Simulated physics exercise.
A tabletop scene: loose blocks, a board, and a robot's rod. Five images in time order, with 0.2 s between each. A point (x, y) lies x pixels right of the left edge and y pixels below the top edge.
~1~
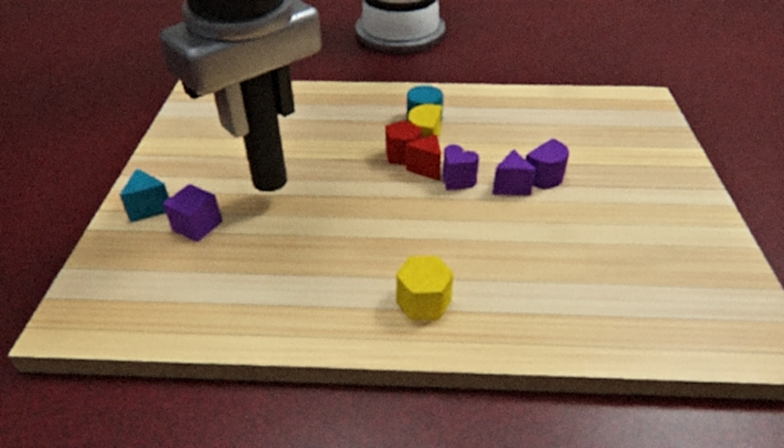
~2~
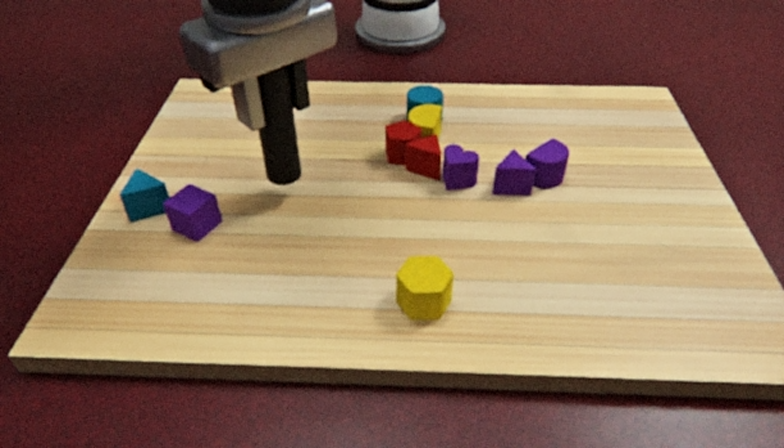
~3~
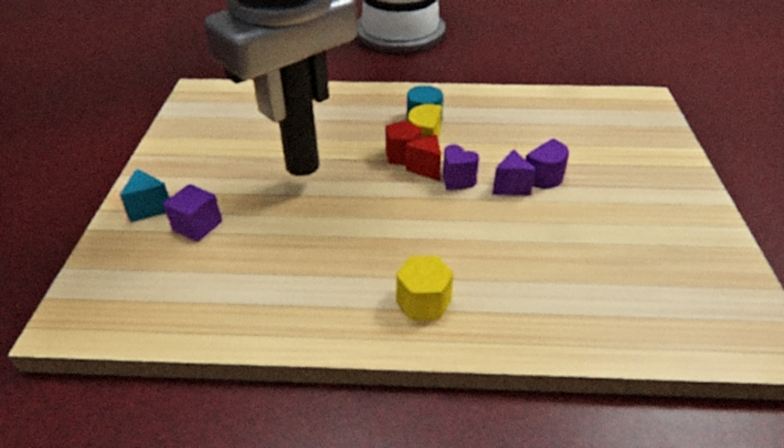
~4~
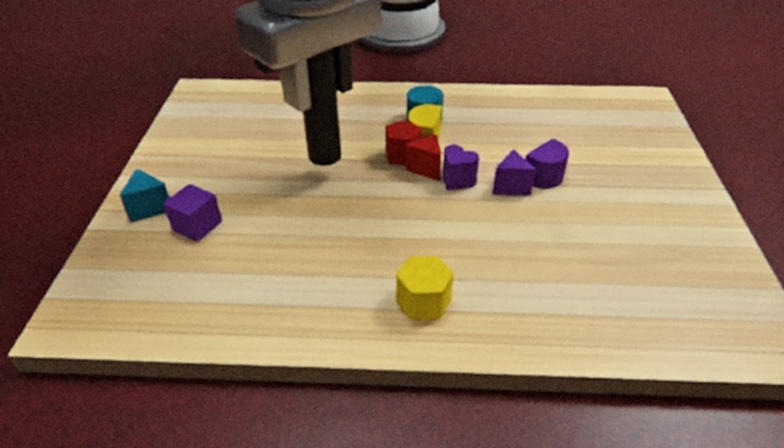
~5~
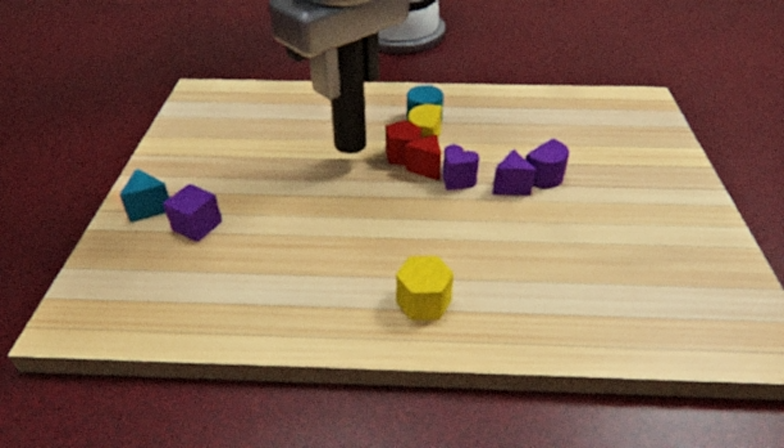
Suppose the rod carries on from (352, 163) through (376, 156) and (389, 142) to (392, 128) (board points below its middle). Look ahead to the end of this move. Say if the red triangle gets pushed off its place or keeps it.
The answer is that it remains undisturbed.
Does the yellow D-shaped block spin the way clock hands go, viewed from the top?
No
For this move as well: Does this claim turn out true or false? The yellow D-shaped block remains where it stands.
That statement is not accurate.
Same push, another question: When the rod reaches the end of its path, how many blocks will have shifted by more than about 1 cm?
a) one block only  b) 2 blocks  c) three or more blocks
My pick is b.
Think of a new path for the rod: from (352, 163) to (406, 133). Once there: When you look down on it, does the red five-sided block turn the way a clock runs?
Yes, I think so.
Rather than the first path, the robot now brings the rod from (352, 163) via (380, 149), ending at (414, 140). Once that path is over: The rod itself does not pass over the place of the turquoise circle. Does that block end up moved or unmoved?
Put simply, it stays right there.
What follows on the original path. Halfway along, rod (385, 132); red five-sided block (416, 129), turned 35° clockwise; yellow D-shaped block (438, 113), turned 30° anticlockwise.
At the end, rod (392, 110); red five-sided block (416, 129), turned 35° clockwise; yellow D-shaped block (439, 113), turned 30° anticlockwise; red triangle in place.
